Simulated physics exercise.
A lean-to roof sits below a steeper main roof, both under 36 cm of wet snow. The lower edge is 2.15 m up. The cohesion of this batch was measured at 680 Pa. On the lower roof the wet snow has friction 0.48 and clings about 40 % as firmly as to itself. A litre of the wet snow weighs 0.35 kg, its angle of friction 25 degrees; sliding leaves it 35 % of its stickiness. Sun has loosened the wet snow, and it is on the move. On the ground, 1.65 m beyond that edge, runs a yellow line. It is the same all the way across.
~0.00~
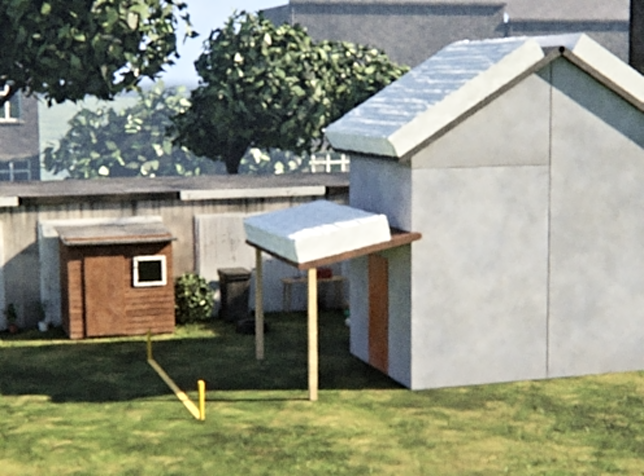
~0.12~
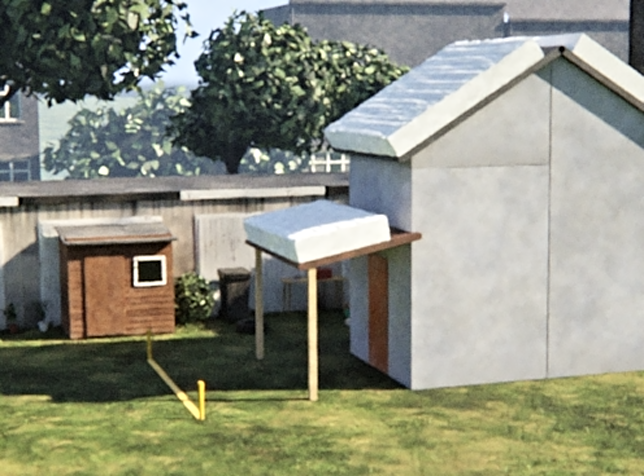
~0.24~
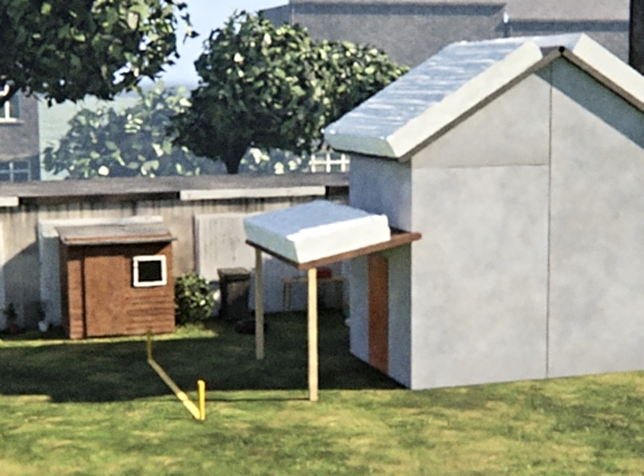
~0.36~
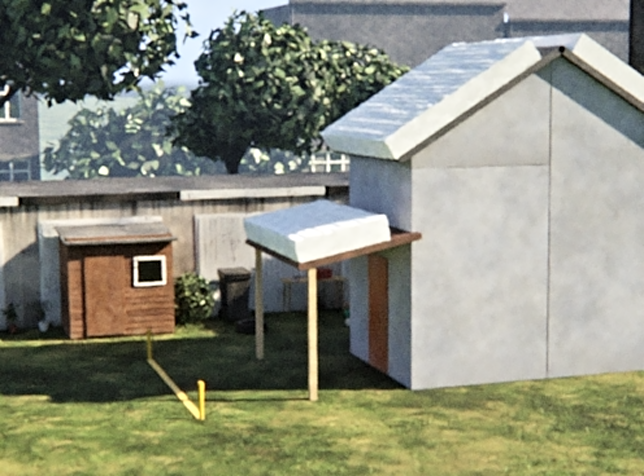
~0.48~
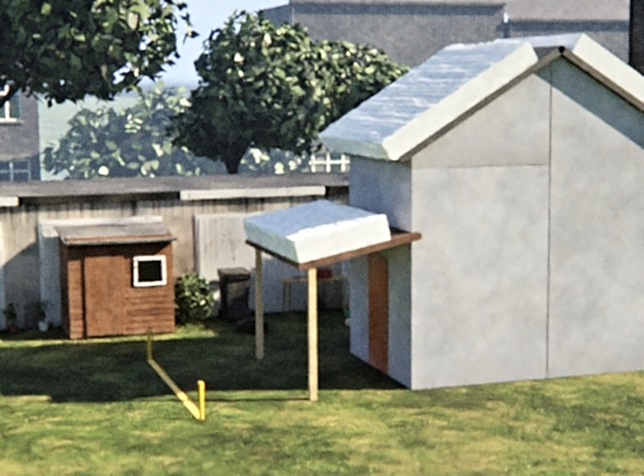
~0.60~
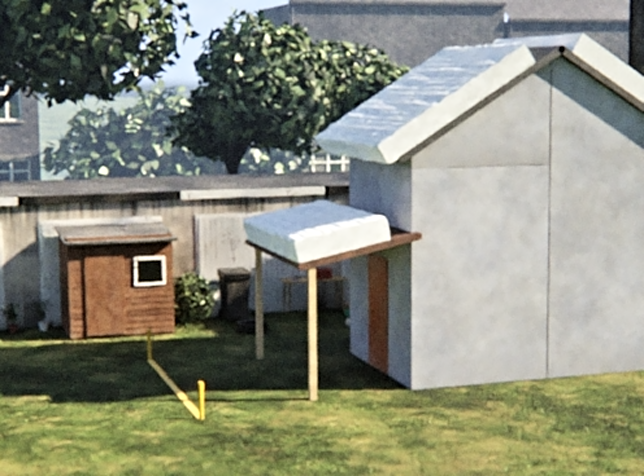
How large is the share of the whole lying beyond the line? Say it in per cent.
Expect roughly 18 %.
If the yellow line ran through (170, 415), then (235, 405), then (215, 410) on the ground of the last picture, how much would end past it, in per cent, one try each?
In that order: 10 %, 35 %, 25 %.
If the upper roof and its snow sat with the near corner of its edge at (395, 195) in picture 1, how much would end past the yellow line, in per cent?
Then about 0 %.
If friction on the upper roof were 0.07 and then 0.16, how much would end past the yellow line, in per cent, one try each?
In that order: 45 %, 45 %.
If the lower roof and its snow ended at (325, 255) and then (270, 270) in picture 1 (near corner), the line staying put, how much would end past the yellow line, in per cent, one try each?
In turn about 25 %, 8 %.
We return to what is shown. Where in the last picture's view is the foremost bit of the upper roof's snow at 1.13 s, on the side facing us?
Near (348, 217).
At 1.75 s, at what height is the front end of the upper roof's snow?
Some 2.6 m.
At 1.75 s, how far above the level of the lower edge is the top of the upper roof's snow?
Roughly 2.4 m.
By 1.13 s, none is below the lower edge and 0 % is past the line.
By 1.75 s, none is below the lower edge and 0 % is past the line.
By 2.38 s, none is below the lower edge and 0 % is past the line.
By 3.00 s, 38 % is below the lower edge and 1 % is past the line.
By 5.50 s, at the end, 60 % is below the lower edge and 18 % is past the line.
